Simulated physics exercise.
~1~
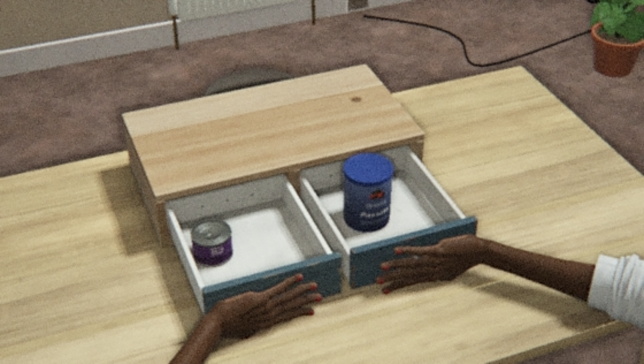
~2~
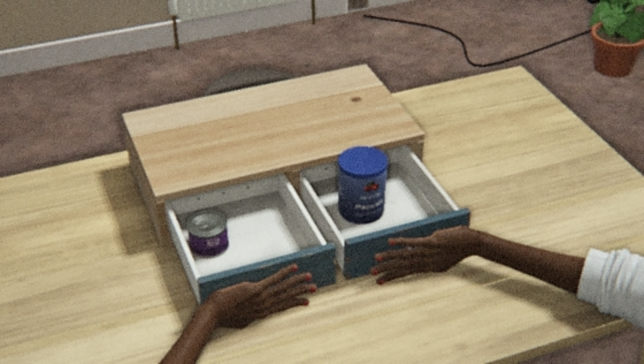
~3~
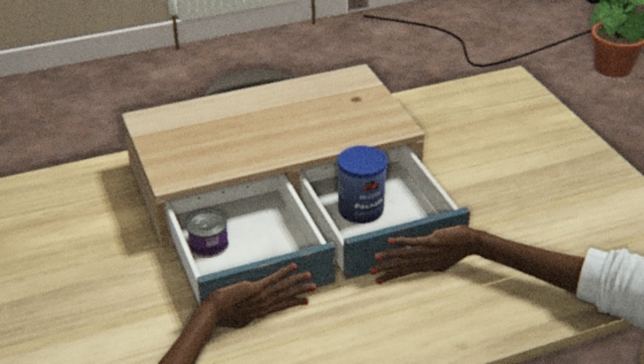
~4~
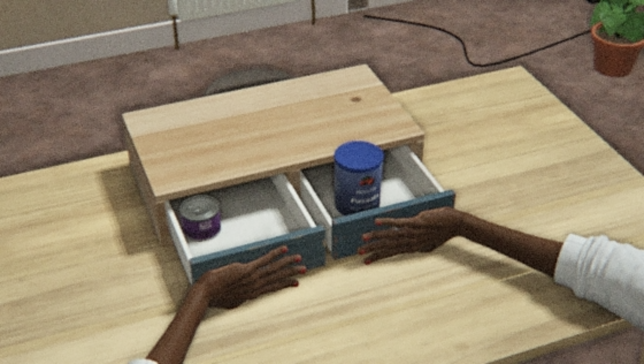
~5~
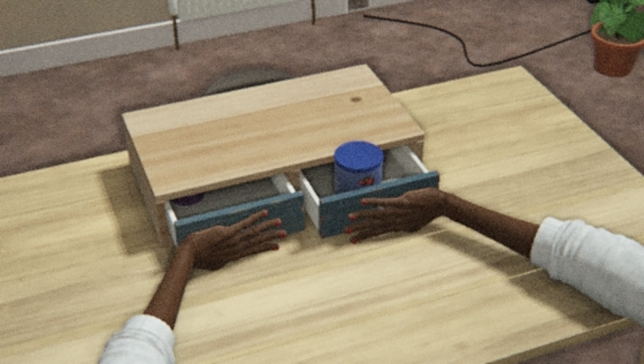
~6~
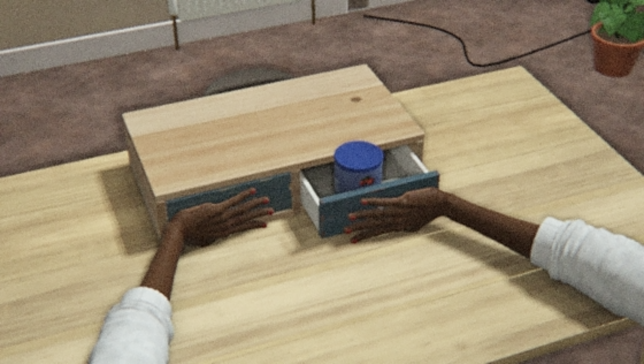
Two hands push both drawers inwards; the left shuts, but the right stays ajar.
